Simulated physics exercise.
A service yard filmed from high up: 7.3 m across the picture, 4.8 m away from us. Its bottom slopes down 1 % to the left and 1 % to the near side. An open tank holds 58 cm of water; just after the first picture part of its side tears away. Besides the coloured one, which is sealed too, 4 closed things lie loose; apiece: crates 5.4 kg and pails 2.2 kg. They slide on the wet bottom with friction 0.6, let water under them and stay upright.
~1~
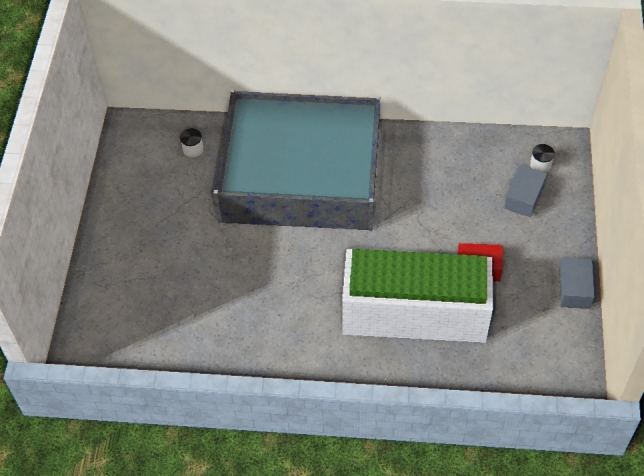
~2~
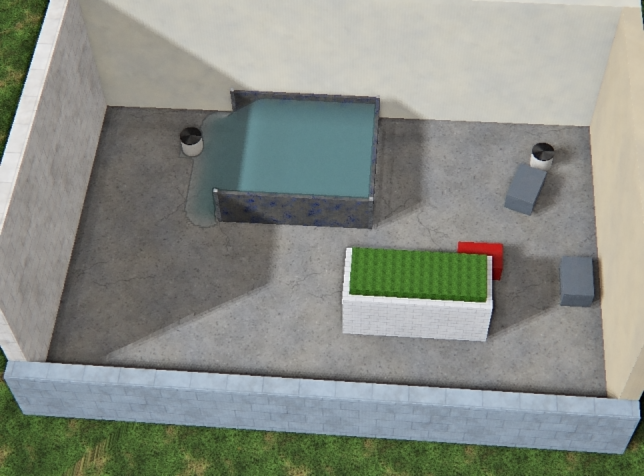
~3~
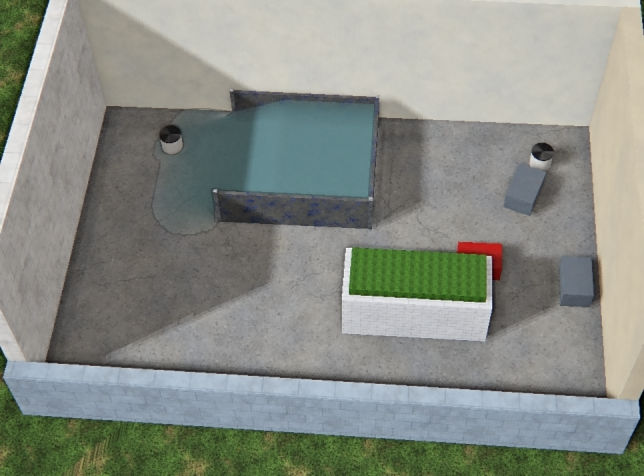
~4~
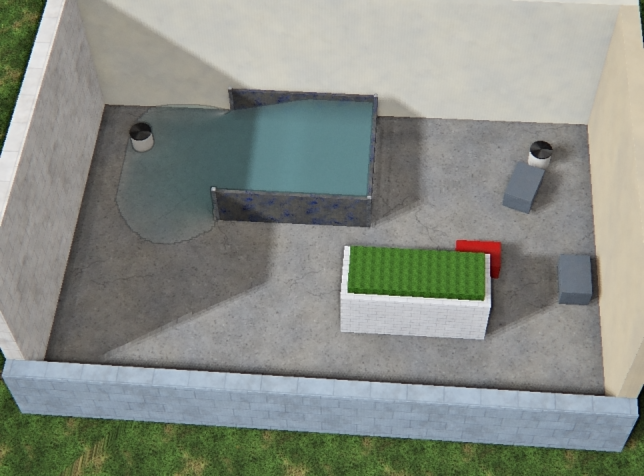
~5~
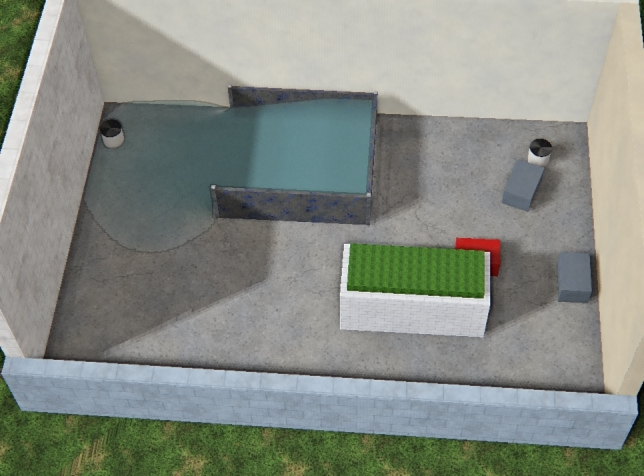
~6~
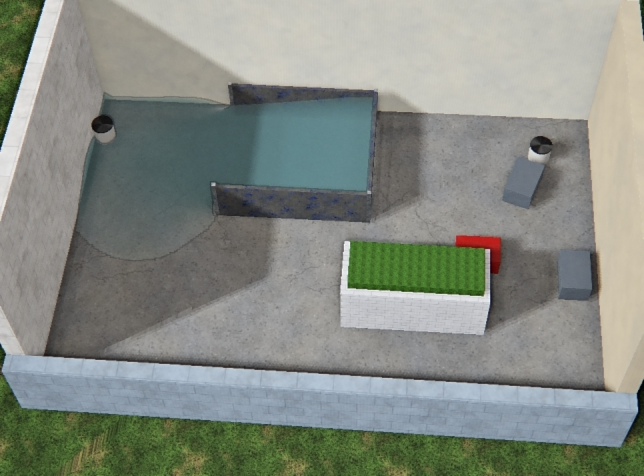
Water pours from the tank's open left side, spreads left, and pushes a pail leftward.
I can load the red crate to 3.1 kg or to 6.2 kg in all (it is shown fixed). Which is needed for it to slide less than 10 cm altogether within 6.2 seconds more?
I expect that the smaller load will do.
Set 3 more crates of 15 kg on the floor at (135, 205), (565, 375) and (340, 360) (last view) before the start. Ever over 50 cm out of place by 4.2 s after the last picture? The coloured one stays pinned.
In that order: Past it, less, over.
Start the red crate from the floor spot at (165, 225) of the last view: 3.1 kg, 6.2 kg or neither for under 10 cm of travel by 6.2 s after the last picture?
Neither is enough.
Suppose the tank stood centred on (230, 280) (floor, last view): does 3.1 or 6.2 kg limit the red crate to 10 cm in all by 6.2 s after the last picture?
In that case neither load is enough.
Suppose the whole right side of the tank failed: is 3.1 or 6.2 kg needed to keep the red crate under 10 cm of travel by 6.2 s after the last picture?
Then neither weight holds it.
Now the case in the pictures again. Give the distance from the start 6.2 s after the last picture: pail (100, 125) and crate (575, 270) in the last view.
In turn: 150 cm, 50 cm.
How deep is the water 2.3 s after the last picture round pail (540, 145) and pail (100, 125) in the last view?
Roughly 0 and 27 cm.
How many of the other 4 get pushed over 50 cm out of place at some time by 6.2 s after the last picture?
That makes 2.
Then, 0.6 s after the last picture the red crate would be 0 cm from its start with 3.1 kg and 0 cm from its start with 6.2 kg; 0 cm of water round it then.
Then, 2.3 s after the last picture the red crate would be 0 cm from its start with 3.1 kg and 0 cm from its start with 6.2 kg; 0 cm of water round it then.
Then, 4.2 s after the last picture the red crate would be 0 cm from its start with 3.1 kg and 0 cm from its start with 6.2 kg; 0 cm of water round it then.
Then, 6.2 s after the last picture the red crate would be 0 cm from its start with 3.1 kg and 0 cm from its start with 6.2 kg; 0 cm of water round it then.
